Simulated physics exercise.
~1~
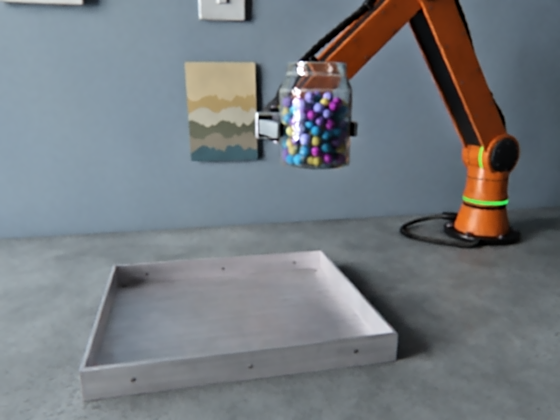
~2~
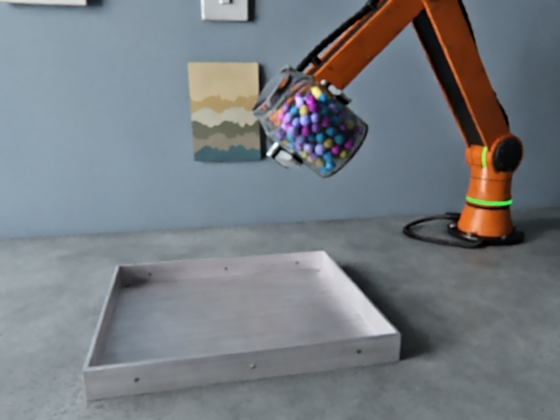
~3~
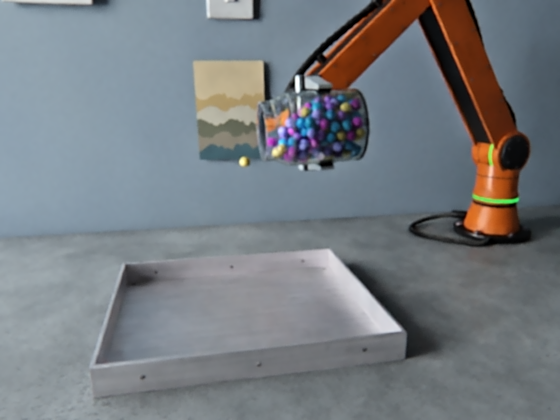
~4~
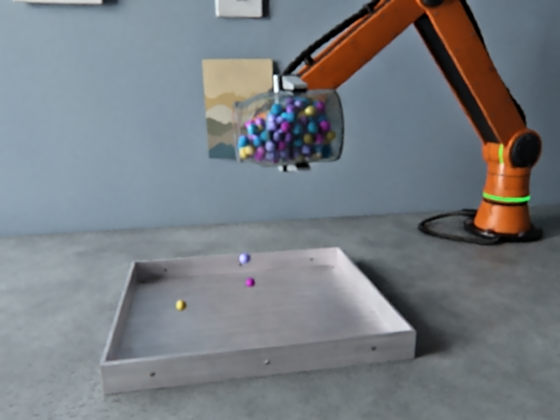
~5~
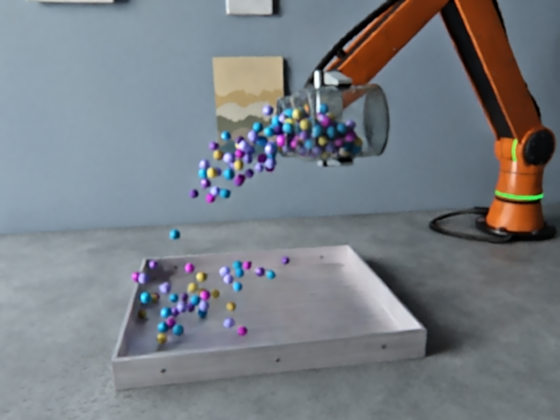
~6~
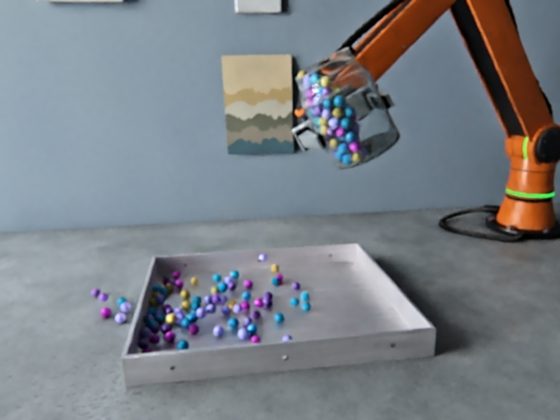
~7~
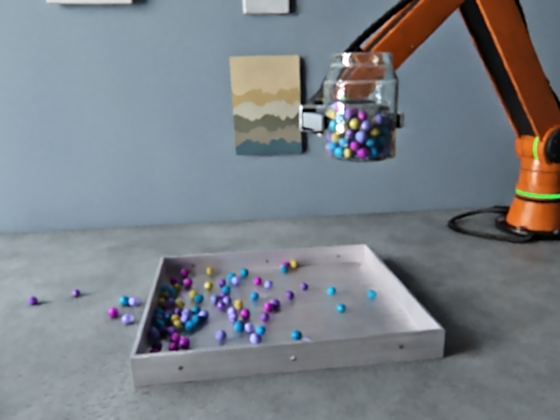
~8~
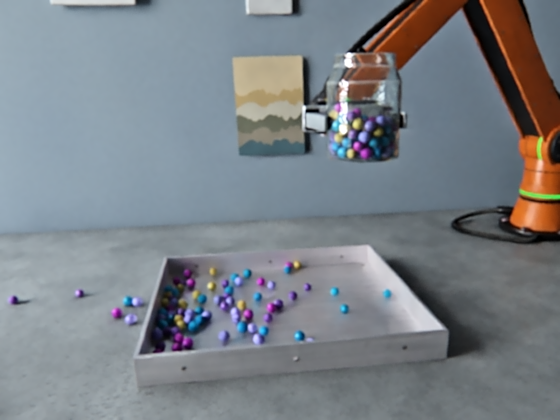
The clip shows an orange robot arm tipping a clear jar of colourful round sweets over a shallow tray, spilling some into it and a few onto the table, then turning the jar upright with many sweets still inside.
